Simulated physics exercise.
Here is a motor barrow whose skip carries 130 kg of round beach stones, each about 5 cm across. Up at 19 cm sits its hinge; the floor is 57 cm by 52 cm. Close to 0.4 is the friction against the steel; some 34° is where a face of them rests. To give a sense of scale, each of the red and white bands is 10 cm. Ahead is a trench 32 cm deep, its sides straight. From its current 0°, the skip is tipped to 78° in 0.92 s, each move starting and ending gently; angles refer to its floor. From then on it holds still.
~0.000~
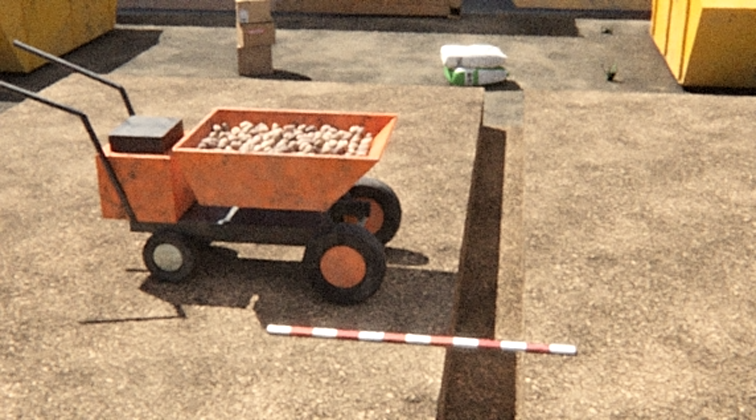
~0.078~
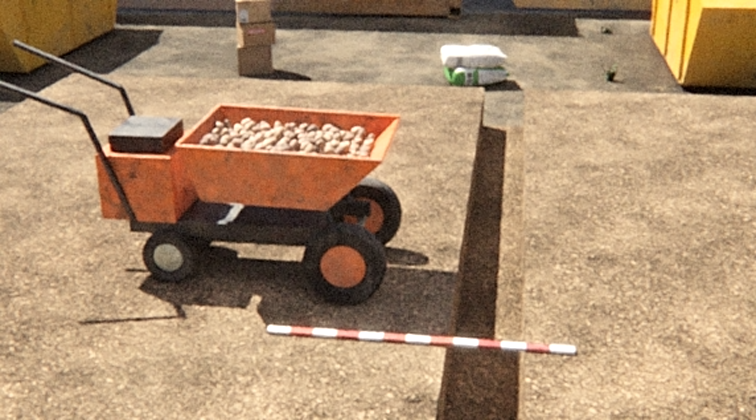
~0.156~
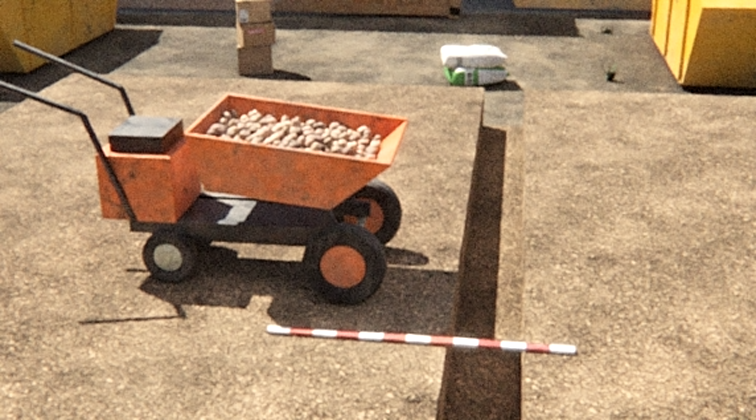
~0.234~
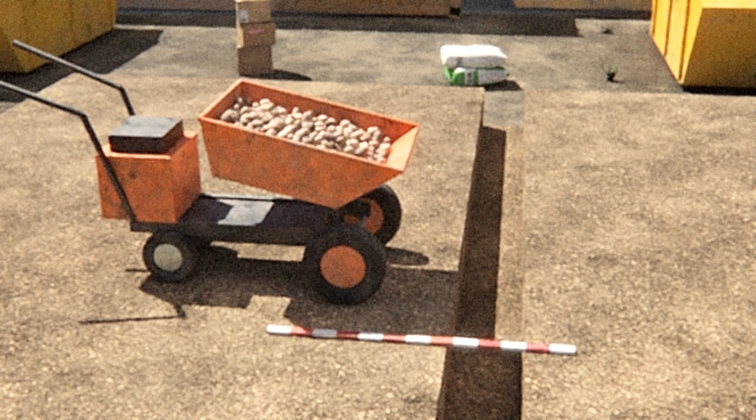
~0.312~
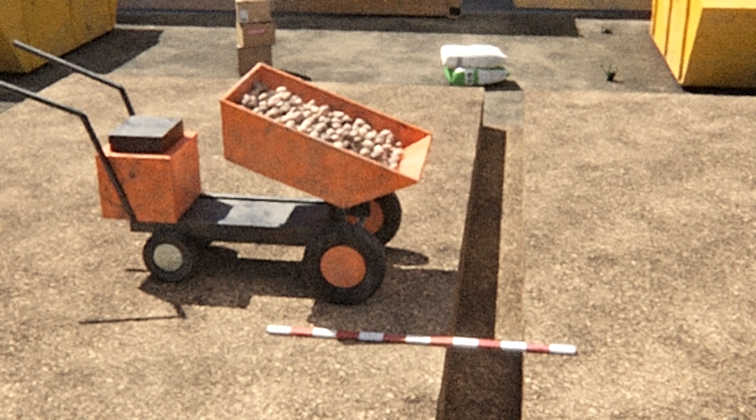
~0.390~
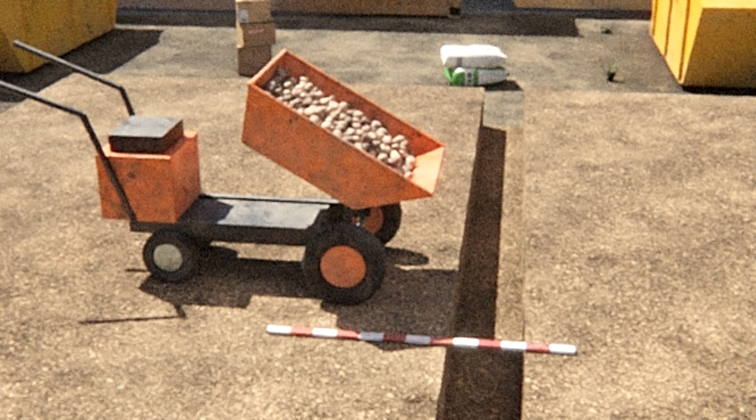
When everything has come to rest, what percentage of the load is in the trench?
About 68 per cent.
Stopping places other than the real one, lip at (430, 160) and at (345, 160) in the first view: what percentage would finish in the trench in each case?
Near 15 and near 95 percent.
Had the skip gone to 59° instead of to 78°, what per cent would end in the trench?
I'd guess some 65 in a hundred.
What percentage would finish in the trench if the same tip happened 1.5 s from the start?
I'd put it at some 75 in a hundred.
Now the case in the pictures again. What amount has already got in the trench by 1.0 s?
By then, around 50 percent.
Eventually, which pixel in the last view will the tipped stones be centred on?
(508, 322).
After 0.7 s the floor is at 66°; 100 % in the skip; the foremost stones are at (470, 227).
After 1.0 s the floor is at 78°; 32 % in the skip, 49 % in the trench, 19 % past the trench; the foremost stones are at (591, 288).
After 1.4 s the floor is at 78°; 1 % in the skip, 67 % in the trench, 32 % past the trench; the foremost stones are at (739, 294).
After 3.3 s the floor is at 78°; 0 % in the skip, 68 % in the trench, 32 % past the trench; the foremost stones are past the picture's edge.
